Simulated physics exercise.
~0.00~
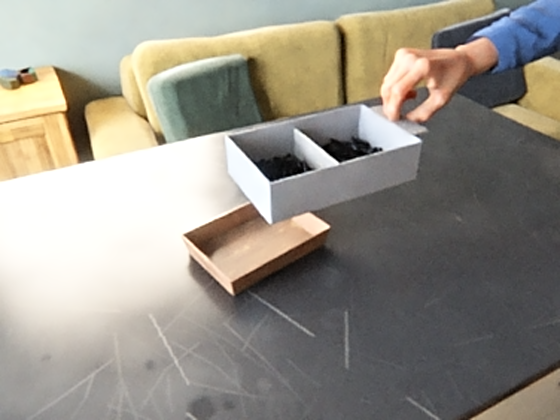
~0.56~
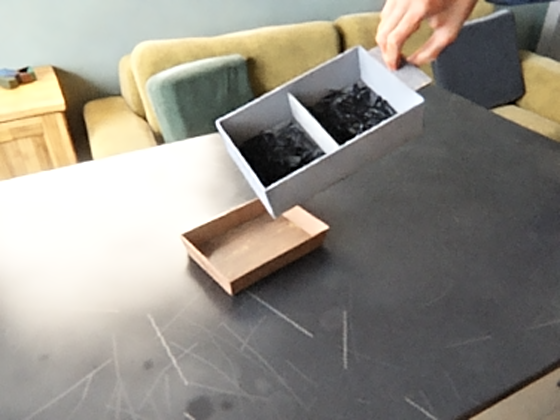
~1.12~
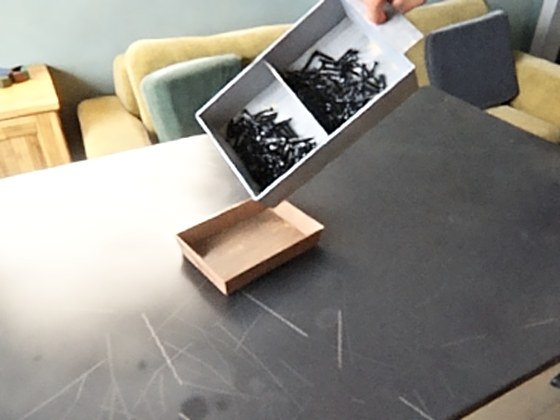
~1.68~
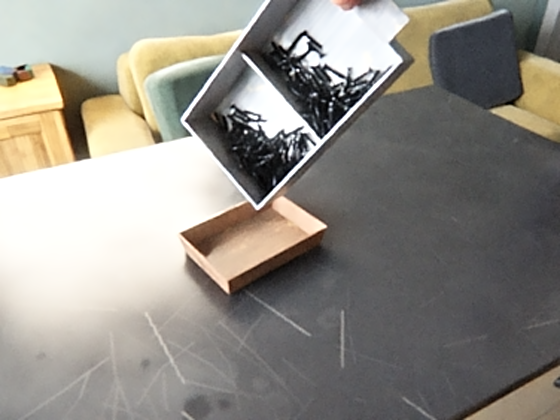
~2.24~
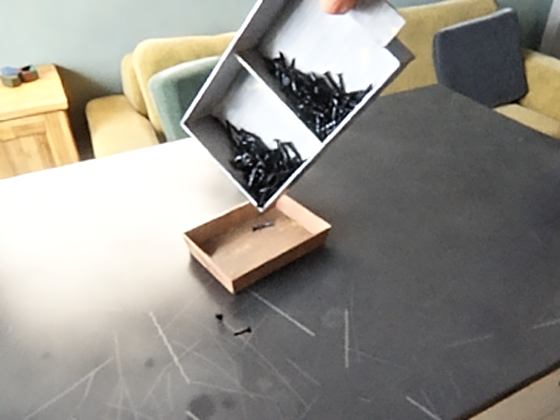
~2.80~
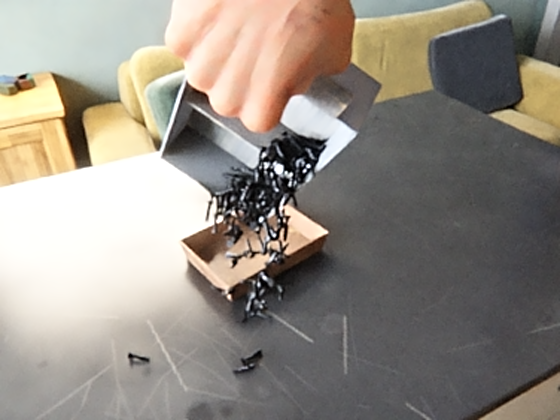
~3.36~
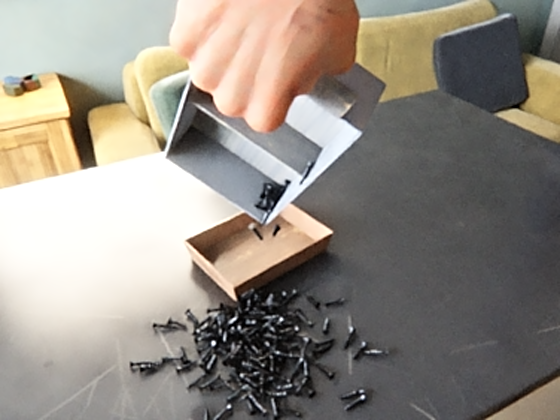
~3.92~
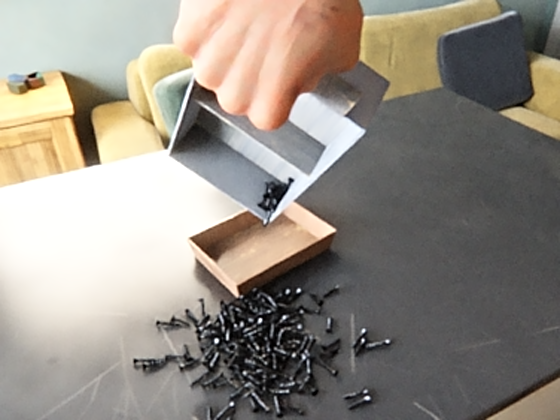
A pale grey two-compartment box filled with small black screws is held by a hand in a blue sleeve above a dark, scratched table, seen from slightly above in a living room with a mustard sofa behind. A shallow, empty brown tray sits beneath it. The hand tips the box steadily to the left, and the screws slide toward the lower corners. A few drop out first, then the box turns further and a dense stream pours down over the tray. Most screws end heaped on the table in front of the empty-looking tray, while a small clump stays in the tilted box.
